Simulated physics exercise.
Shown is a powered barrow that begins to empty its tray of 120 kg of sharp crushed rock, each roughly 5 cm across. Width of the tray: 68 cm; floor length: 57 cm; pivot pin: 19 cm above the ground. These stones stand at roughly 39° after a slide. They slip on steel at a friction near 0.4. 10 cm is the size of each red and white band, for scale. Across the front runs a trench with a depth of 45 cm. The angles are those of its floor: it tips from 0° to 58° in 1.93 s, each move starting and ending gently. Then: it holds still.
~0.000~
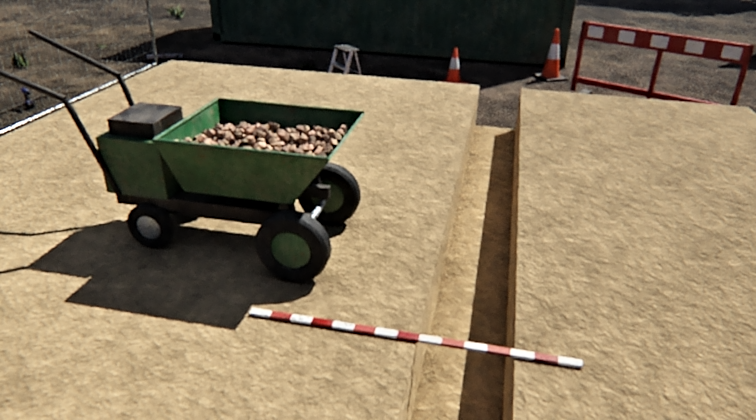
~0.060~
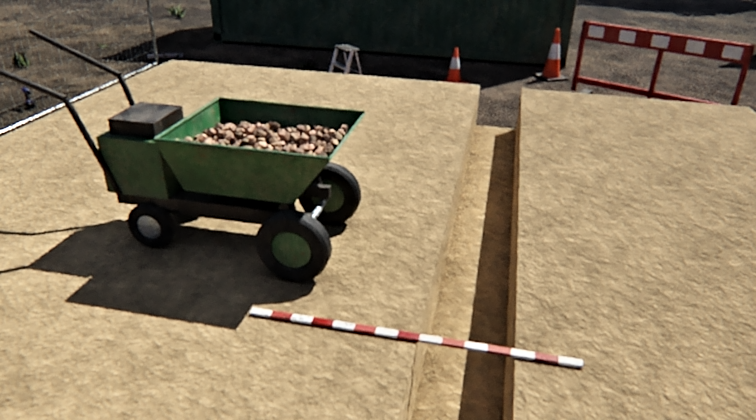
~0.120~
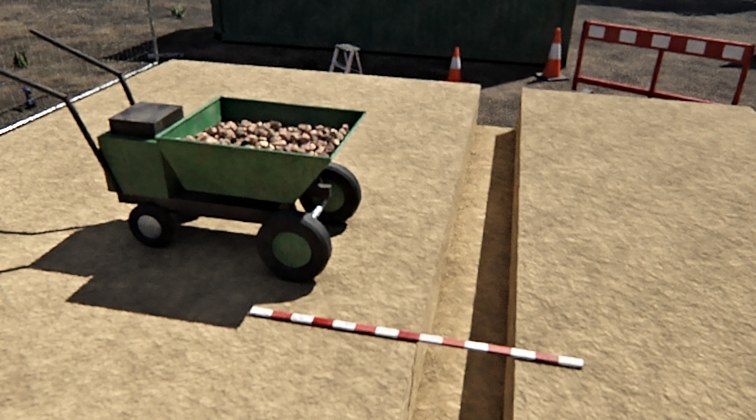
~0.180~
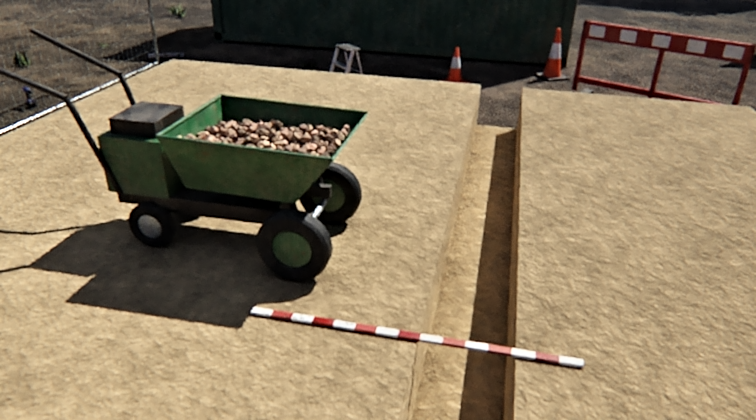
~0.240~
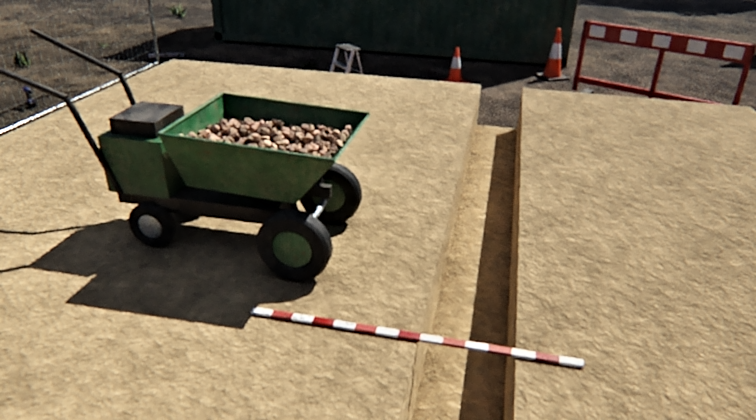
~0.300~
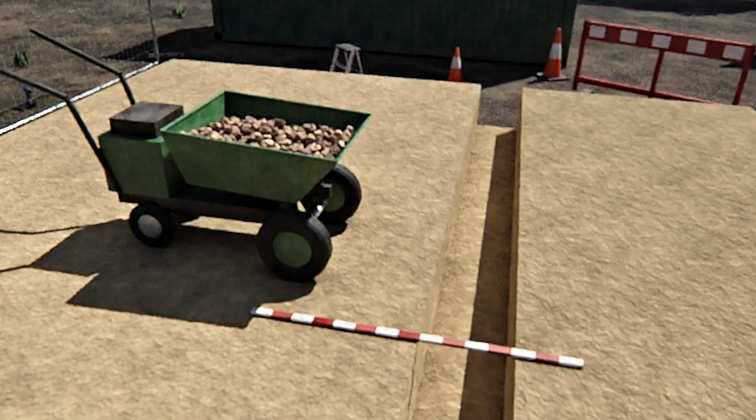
A green powered barrow loaded with brown stones stood on sandy ground beside a narrow trench, and its tray tilted very slightly while the wheels stayed still and the stones barely shifted.
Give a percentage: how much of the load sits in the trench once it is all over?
7 %.
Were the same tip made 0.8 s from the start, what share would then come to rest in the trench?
With that timing, about 25 per cent.
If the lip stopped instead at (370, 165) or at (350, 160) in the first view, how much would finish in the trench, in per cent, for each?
I'd expect some 10 per cent, then some 15.
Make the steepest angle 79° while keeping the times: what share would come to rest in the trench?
I'd expect around 60 in a hundred.
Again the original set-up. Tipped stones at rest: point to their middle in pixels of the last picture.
Look at roughly (428, 269).
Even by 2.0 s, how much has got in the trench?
By that point it's something like 0 in a hundred.
After 1.5 s the floor is at 49°; 100 % in the tray; the foremost stones are at (389, 204).
After 2.0 s the floor is at 58°; 99 % in the tray, 1 % short of the trench; the foremost stones are at (417, 236).
After 2.4 s the floor is at 58°; 97 % in the tray, 2 % short of the trench, 1 % in the trench; the foremost stones are at (443, 295).
After 4.3 s the floor is at 58°; 85 % in the tray, 8 % short of the trench, 7 % in the trench; the foremost stones are at (501, 342).
